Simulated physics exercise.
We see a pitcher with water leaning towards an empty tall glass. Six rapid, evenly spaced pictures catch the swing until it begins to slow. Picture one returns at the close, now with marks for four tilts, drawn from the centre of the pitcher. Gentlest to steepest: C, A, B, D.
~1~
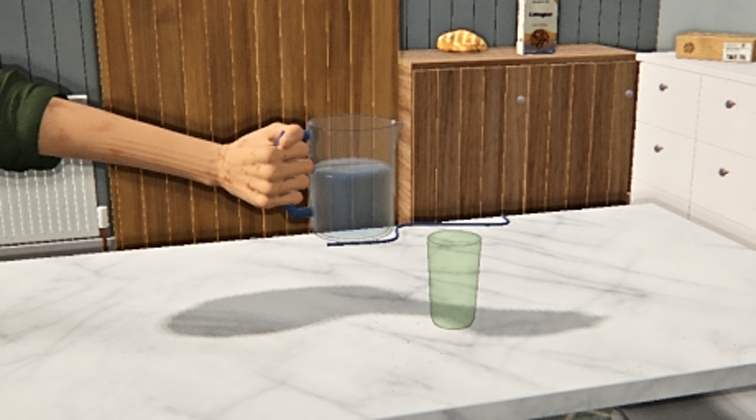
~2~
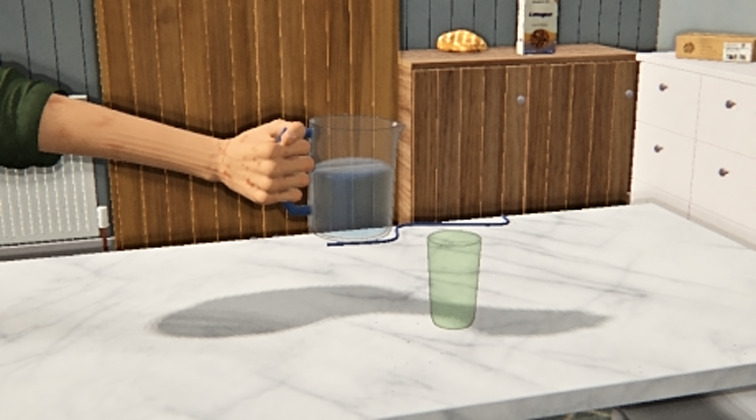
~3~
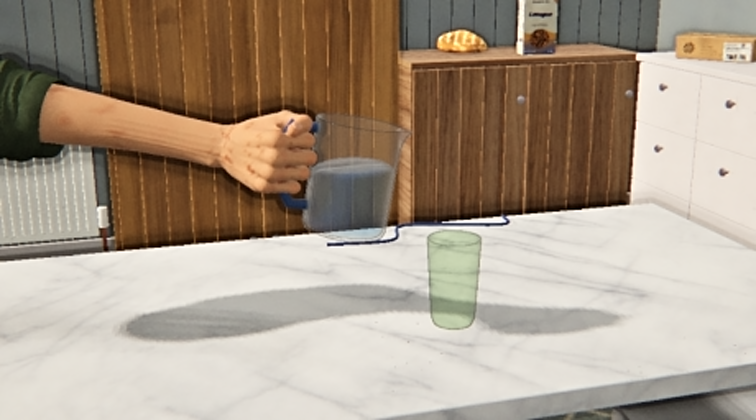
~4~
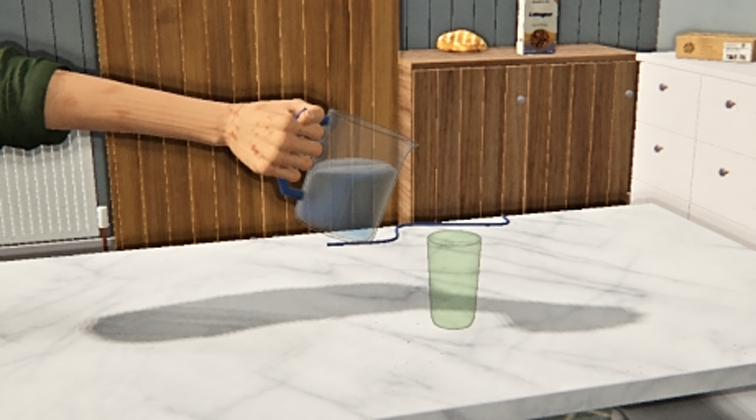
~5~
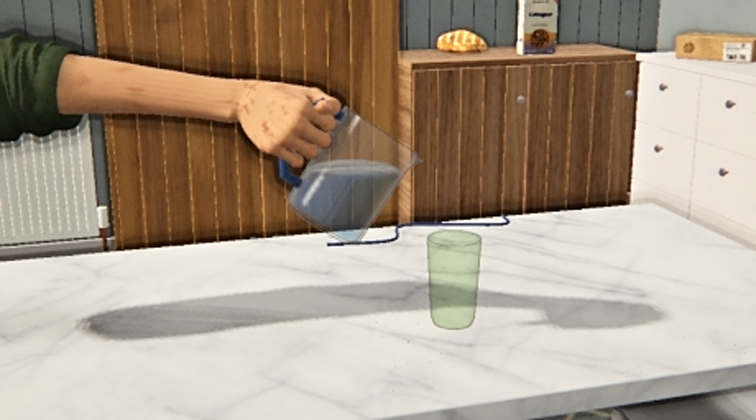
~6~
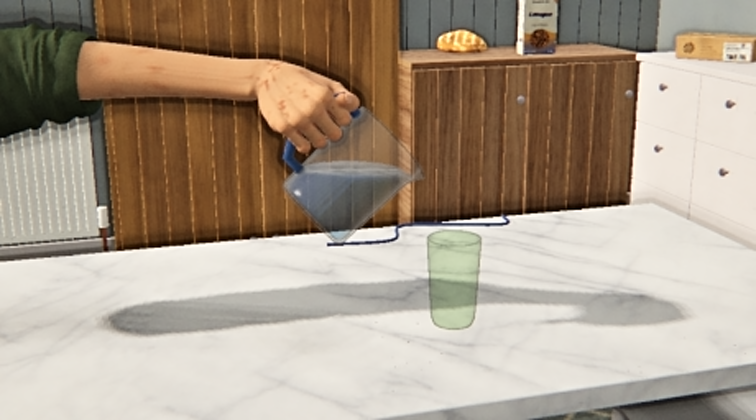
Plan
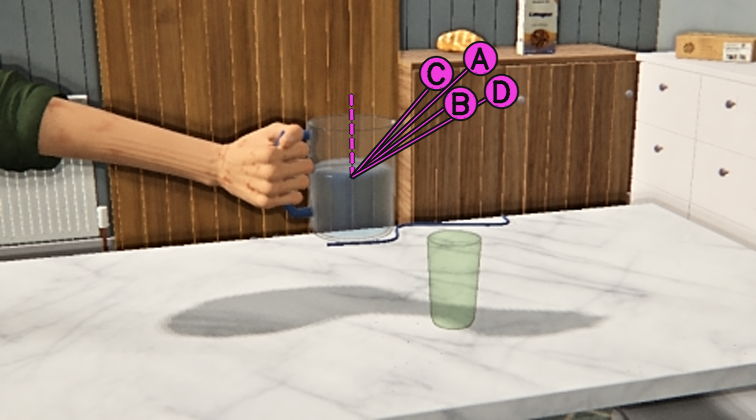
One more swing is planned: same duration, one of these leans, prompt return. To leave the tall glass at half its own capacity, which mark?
Take D.
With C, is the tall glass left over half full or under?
Under half.
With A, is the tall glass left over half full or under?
Under.
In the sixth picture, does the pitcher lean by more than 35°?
Yes.
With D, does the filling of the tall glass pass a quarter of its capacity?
Yes.
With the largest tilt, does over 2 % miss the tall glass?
No.
On the marked copy, A at (467, 69); B at (443, 109); C at (427, 89); D at (485, 99).
With A, the tall glass ends with about 8 % of what it can hold.
With B, the tall glass ends with about 24 % of what it can hold.
With C, nothing reaches the tall glass.
With D, the tall glass ends with about 46 % of what it can hold.
